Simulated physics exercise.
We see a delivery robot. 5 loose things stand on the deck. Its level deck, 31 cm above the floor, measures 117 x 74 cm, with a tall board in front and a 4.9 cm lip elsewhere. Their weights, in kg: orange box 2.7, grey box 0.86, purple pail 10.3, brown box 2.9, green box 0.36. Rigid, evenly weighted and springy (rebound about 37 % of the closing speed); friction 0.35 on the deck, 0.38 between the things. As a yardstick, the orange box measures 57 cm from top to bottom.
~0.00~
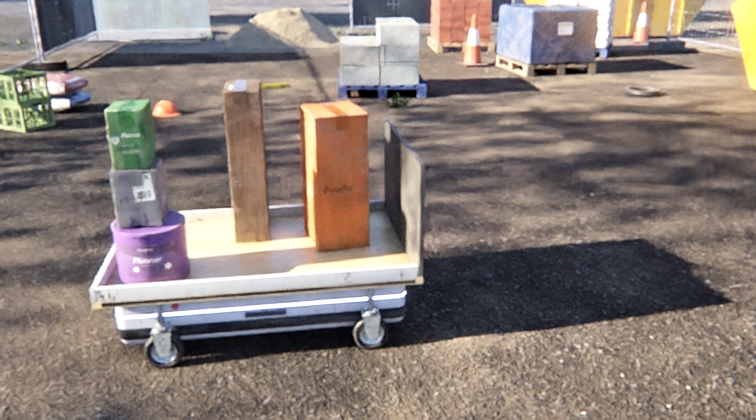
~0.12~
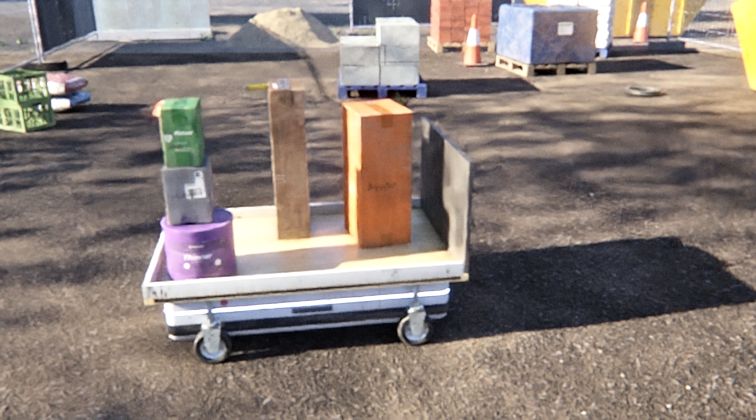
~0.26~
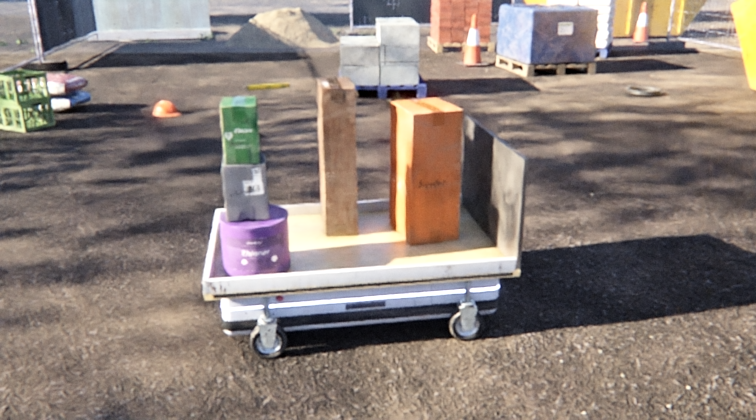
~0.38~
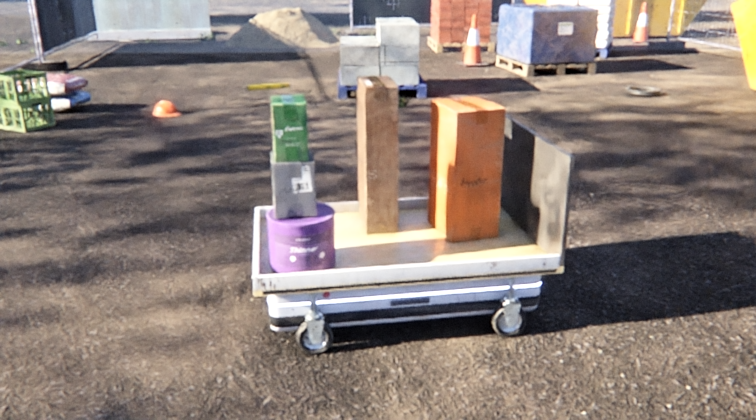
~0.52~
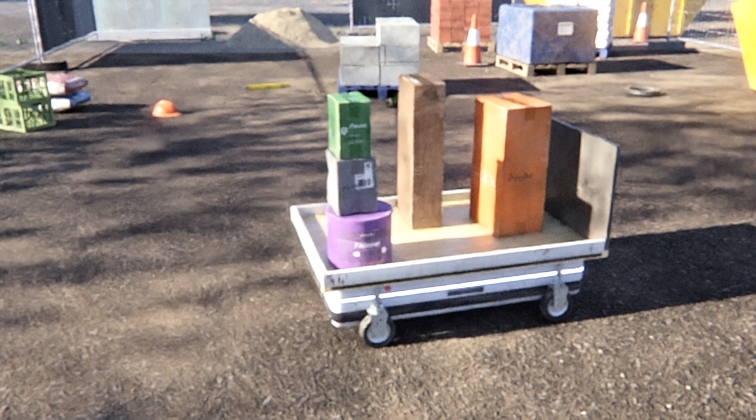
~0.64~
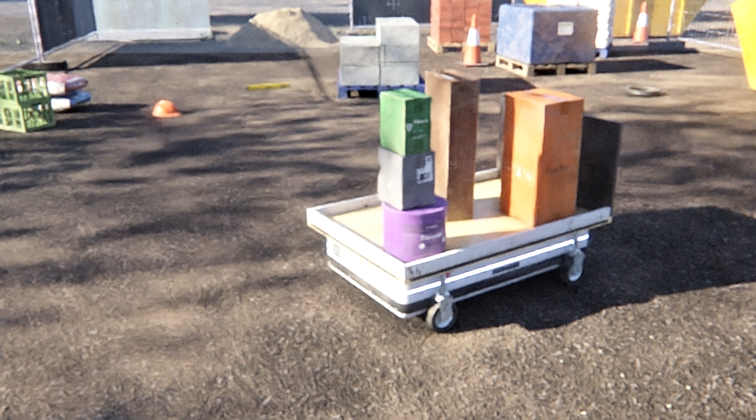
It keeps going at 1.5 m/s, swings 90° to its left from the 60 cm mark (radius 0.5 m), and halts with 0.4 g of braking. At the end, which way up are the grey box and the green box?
The grey box topples; the green box topples.
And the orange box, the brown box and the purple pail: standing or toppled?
The orange box topples; the brown box falls over; the purple pail stays upright.
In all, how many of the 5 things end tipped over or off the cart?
In all, 4.
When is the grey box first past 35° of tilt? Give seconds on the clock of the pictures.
At about 1.1 s.
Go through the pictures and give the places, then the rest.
In the first picture, cart 0 cm along; grey box (141, 192); green box (132, 134).
In the second picture, cart 18 cm along; brown box (290, 159); orange box (376, 173).
In the third picture, cart 39 cm along; purple pail (256, 242); brown box (337, 156).
In the fourth picture, cart 57 cm along; orange box (464, 168); purple pail (302, 239).
In the fifth picture, cart 78 cm along, turned 6°; orange box (508, 164) slid 6 cm; brown box (420, 151) slid 3 cm.
In the sixth picture, cart 96 cm along, turned 24°; grey box (406, 175) slid 2 cm; green box (406, 122) slid 2 cm.
After 0.84 s, cart 126 cm along, turned 59°; orange box now off the cart; green box slid 17 cm near (492, 113); grey box slid 13 cm near (485, 161).
After 1.04 s, cart 156 cm along, turned 87°; grey box and green box now off the cart; brown box leaning 3°; purple pail slid 5 cm.
After 1.34 s, cart 192 cm along, turned 90°; brown box slid 41 cm; purple pail slid 5 cm.
After 1.74 s, cart 197 cm along, turned 90°, stopped; brown box leaning 19°; purple pail slid 5 cm.
At rest (2.9 s), off the cart and tipped over, orange box, grey box and green box; tipped over on the deck, brown box; the last one in place, give or take 10 cm. In the last view, grey box near (600, 223), green box near (664, 252).
